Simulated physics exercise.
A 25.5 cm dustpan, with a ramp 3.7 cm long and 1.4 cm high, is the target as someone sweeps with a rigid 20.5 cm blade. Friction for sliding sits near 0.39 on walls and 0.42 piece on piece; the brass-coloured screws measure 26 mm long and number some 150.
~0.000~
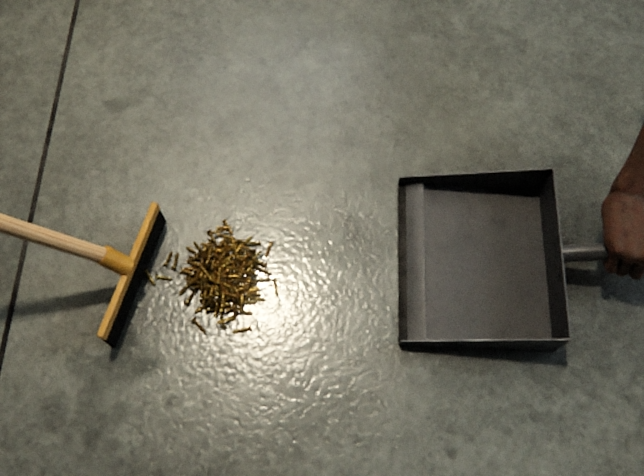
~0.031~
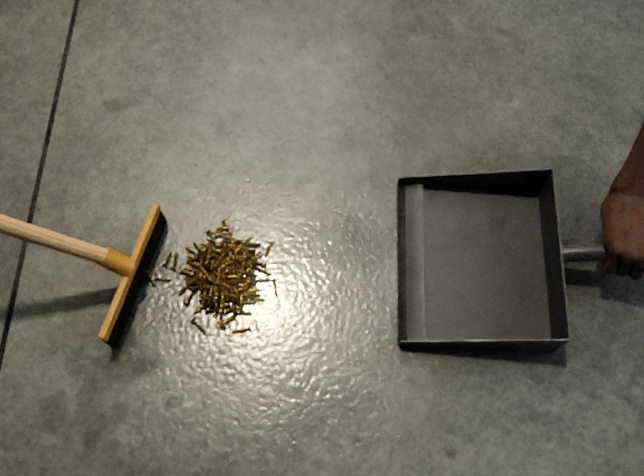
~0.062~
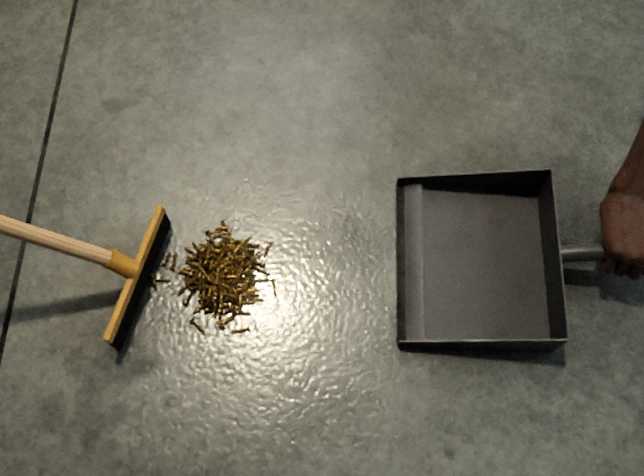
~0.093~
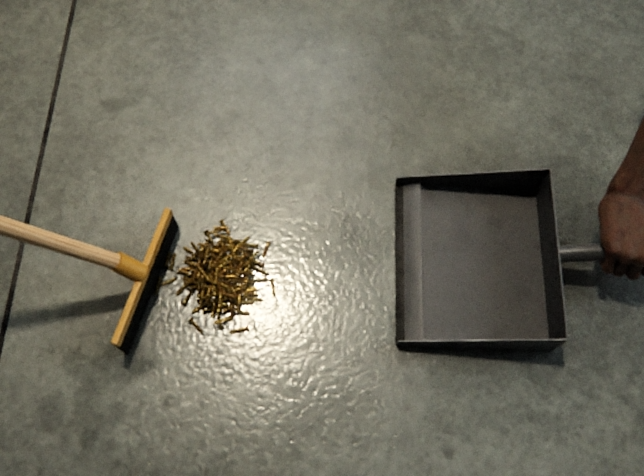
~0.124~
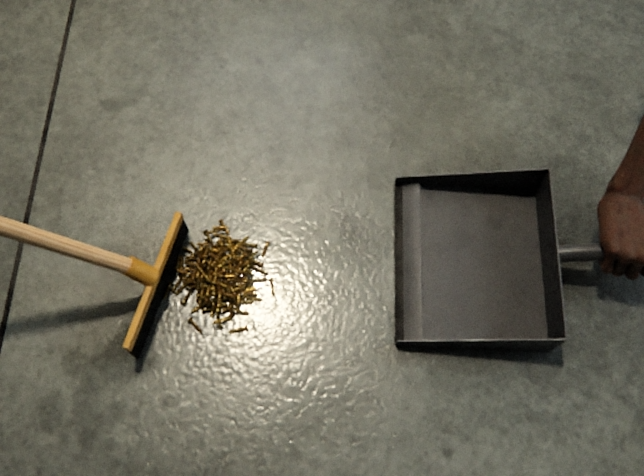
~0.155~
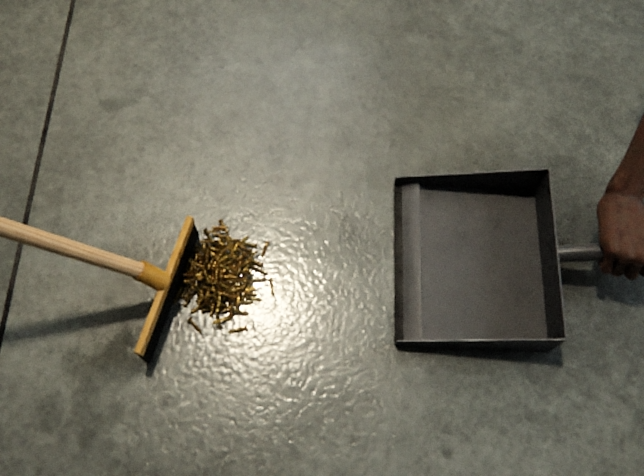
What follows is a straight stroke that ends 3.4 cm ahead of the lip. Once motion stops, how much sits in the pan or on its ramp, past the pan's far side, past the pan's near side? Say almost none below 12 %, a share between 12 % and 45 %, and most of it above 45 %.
Pan: Almost none. Far side: Almost none. Near side: A share.
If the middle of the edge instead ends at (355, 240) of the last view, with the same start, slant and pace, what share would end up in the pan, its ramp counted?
Close to 5 in a hundred.
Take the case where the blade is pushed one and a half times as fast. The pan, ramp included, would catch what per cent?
In that case roughly 10 percent.
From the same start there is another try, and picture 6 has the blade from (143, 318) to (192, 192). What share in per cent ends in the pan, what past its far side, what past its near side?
Pan 0; far 5; near 0.
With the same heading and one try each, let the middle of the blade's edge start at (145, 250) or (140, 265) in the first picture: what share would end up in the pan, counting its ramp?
First try about 10 per cent, second about 5 per cent.
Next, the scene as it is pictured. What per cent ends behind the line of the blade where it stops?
About 25 percent.
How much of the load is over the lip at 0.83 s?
About 5 percent up to then.
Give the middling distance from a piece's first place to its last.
That distance is around 26 cm.
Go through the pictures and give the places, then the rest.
The first picture shows blade from (103, 336) to (156, 208), moved 0.0 cm, 0 of the pieces shifted so far; middle of the pieces at (223, 268); pan at (486, 264).
The second picture shows blade from (104, 337) to (157, 209), moved 0.3 cm, 0 of the pieces shifted so far; middle of the pieces at (223, 269).
The third picture shows blade from (109, 339) to (161, 211), moved 1.1 cm, 1 of the pieces shifted so far; middle of the pieces at (222, 269).
The fourth picture shows blade from (117, 343) to (169, 214), moved 2.5 cm, 2 of the pieces shifted so far; middle of the pieces at (221, 268).
The fifth picture shows blade from (128, 347) to (179, 218), moved 4.4 cm, 4 of the pieces shifted so far; middle of the pieces at (220, 268).
The sixth picture shows blade from (140, 352) to (190, 222), moved 6.2 cm, 36 of the pieces shifted so far; middle of the pieces at (221, 269); pan at (481, 264). Its pace works out near 0.59 m/s, heading 19 degrees towards the viewer's side.
After 0.39 s, middle of the blade 19 cm from the lip; 0 % over the lip, far side 0 %, near side 15 %.
Then, at 0.55 s, middle of the blade 10 cm from the lip; 0 % over the lip, far side 0 %, near side 25 %.
After 0.83 s, middle of the blade 6 cm from the lip; 5 % over the lip, far side 0 %, near side 40 %.
By 1.7 s all is still; pan 5 %, far side 0 %, near side 40 %, in front of the lip or behind the blade 55 %.
